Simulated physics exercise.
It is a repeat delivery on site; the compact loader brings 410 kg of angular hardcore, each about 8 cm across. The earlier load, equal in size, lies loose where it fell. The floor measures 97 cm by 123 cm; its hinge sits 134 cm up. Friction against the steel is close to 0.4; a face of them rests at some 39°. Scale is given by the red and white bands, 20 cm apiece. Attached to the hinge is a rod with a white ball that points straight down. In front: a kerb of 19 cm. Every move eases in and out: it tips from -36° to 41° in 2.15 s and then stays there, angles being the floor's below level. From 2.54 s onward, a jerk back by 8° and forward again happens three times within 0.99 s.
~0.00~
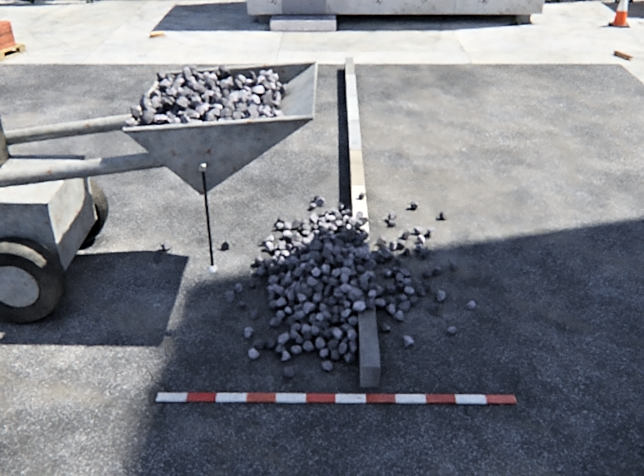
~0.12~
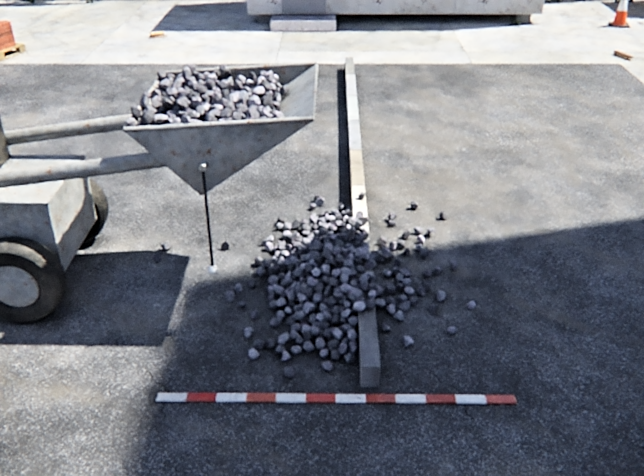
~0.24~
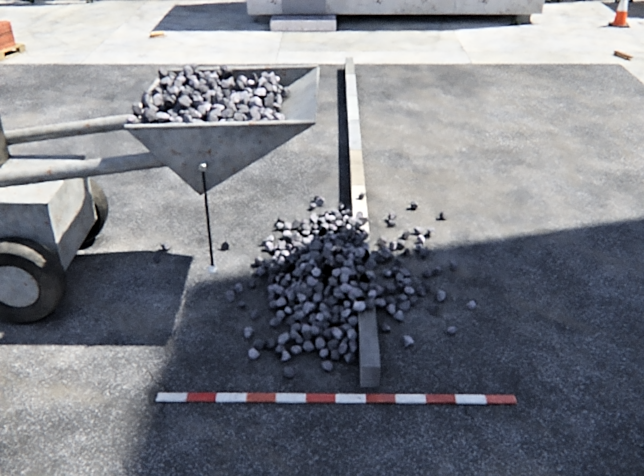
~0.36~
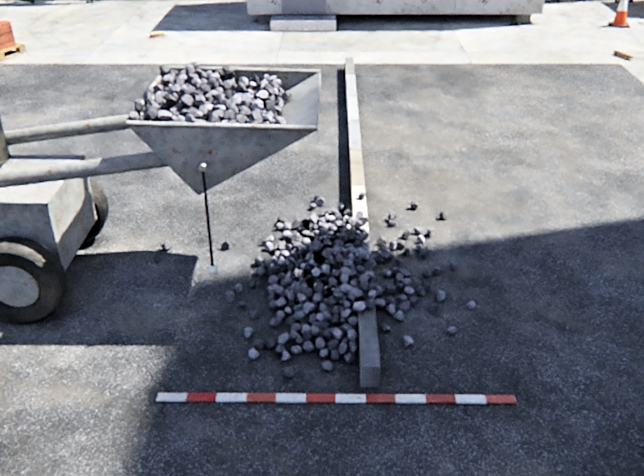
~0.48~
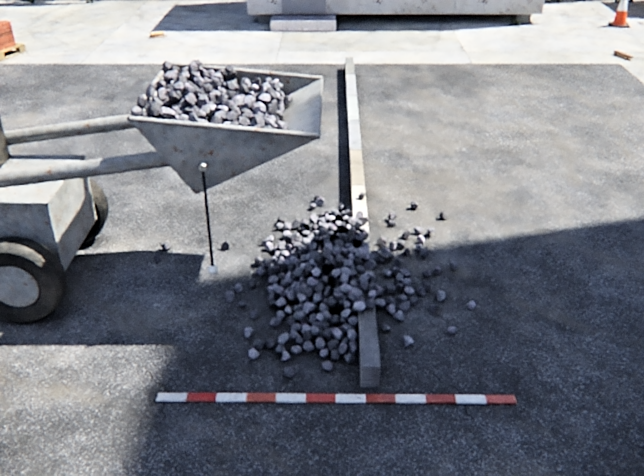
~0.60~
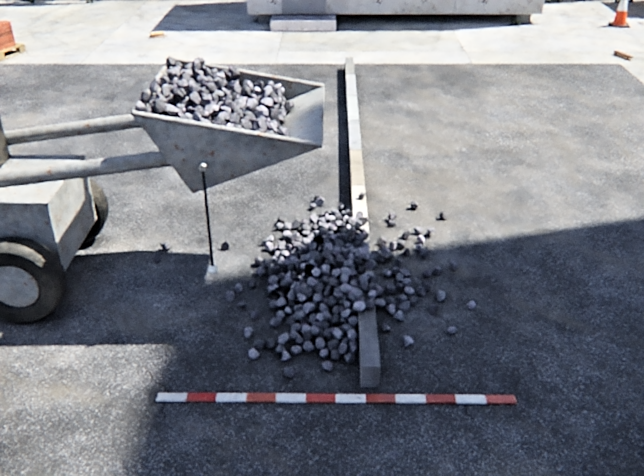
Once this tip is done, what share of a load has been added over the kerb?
About 22 per cent.
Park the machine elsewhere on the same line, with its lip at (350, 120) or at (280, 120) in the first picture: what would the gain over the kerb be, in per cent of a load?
The first position would add some 65 per cent, the second some 0.
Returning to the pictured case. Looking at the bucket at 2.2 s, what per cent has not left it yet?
It still holds about 25 per cent.
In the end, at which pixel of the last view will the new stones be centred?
In the last view, about pixel (323, 258).
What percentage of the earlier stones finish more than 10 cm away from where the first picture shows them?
Roughly 5 % of them.
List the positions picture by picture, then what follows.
The bucket is at -36°, its lip at (313, 118); the top of the load is at (214, 80). The earlier load is highest near (337, 249), 34 cm above ground level, 92 % on this side of the kerb, 8 % over the kerb, in the first picture.
Lip at (314, 119), floor tilted -35°, highest stones at (202, 78); the stones move at 0.0 m/s on average, in the second picture.
Lip at (315, 123), floor tilted -33°, highest stones at (193, 77); the stones move at 0.1 m/s on average, in the third picture.
The bucket is at -30°, its lip at (317, 129); the top of the load is at (186, 77); the stones move at 0.1 m/s on average, in the fourth picture.
Lip at (320, 136), floor tilted -26°, highest stones at (181, 76); the stones move at 0.2 m/s on average, in the fifth picture.
The bucket is at -21°, its lip at (322, 146); the top of the load is at (180, 70); the stones move at 0.2 m/s on average, in the sixth picture.
After 1.6 s the floor is at 29°; in per cent of one load, 99 in the bucket, 92 on this side of the kerb, 8 over the kerb; the foremost stones are at (442, 261).
After 2.2 s the floor is at 41°; in per cent of one load, 27 in the bucket, 163 on this side of the kerb, 10 over the kerb; the foremost stones are at (442, 261).
After 4.0 s the floor is at 41°; in per cent of one load, 0 in the bucket, 170 on this side of the kerb, 31 over the kerb; the foremost stones are at (455, 262).
After 6.7 s the floor is at 41°; in per cent of one load, 0 in the bucket, 170 on this side of the kerb, 31 over the kerb; the foremost stones are at (455, 262). Net gain over the kerb, 22.
